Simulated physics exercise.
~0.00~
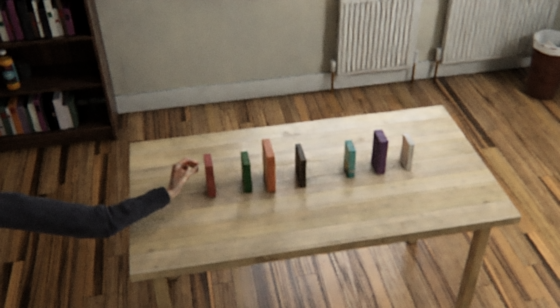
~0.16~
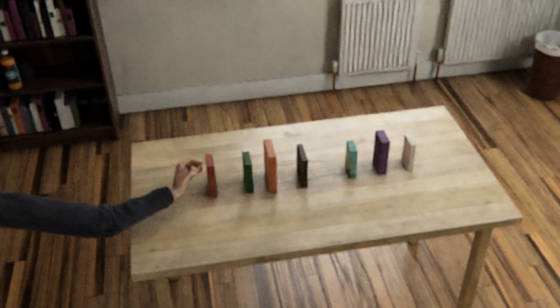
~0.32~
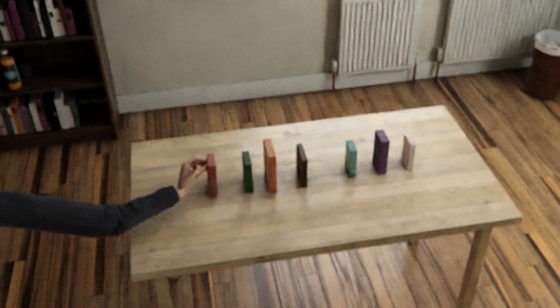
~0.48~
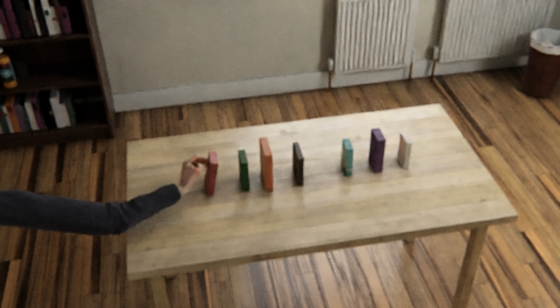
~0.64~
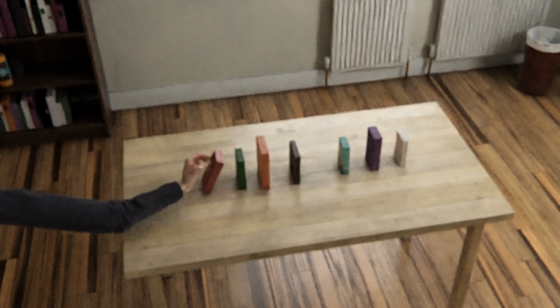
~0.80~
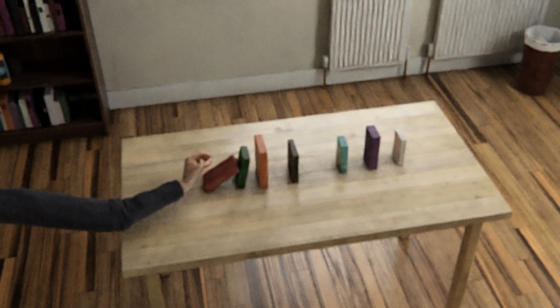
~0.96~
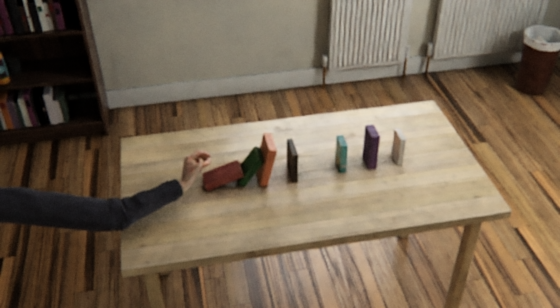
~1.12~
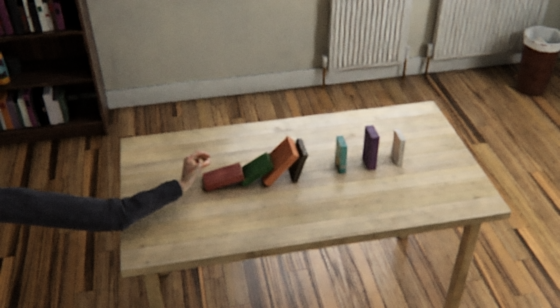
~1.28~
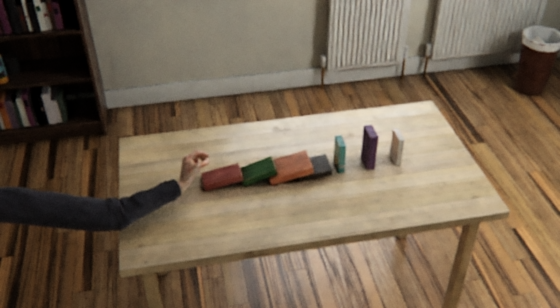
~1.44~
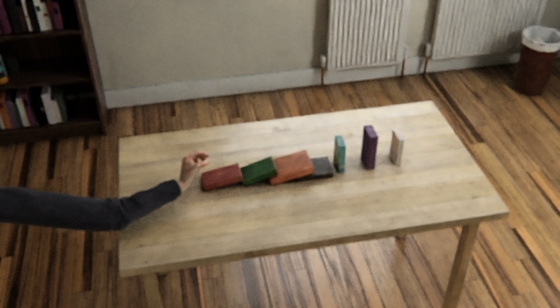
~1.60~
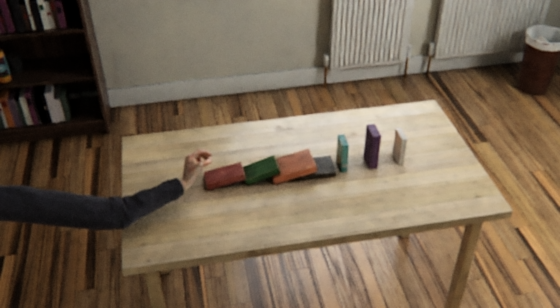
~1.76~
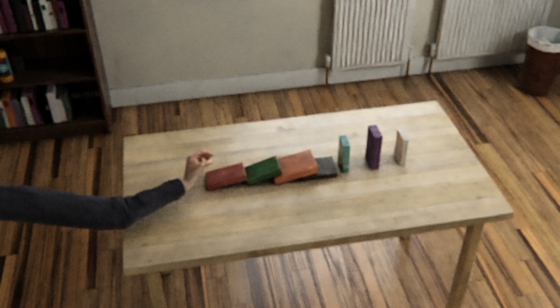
A hand tipping a red block rightward into green, orange and black blocks, which topple flat while the last three stay upright.
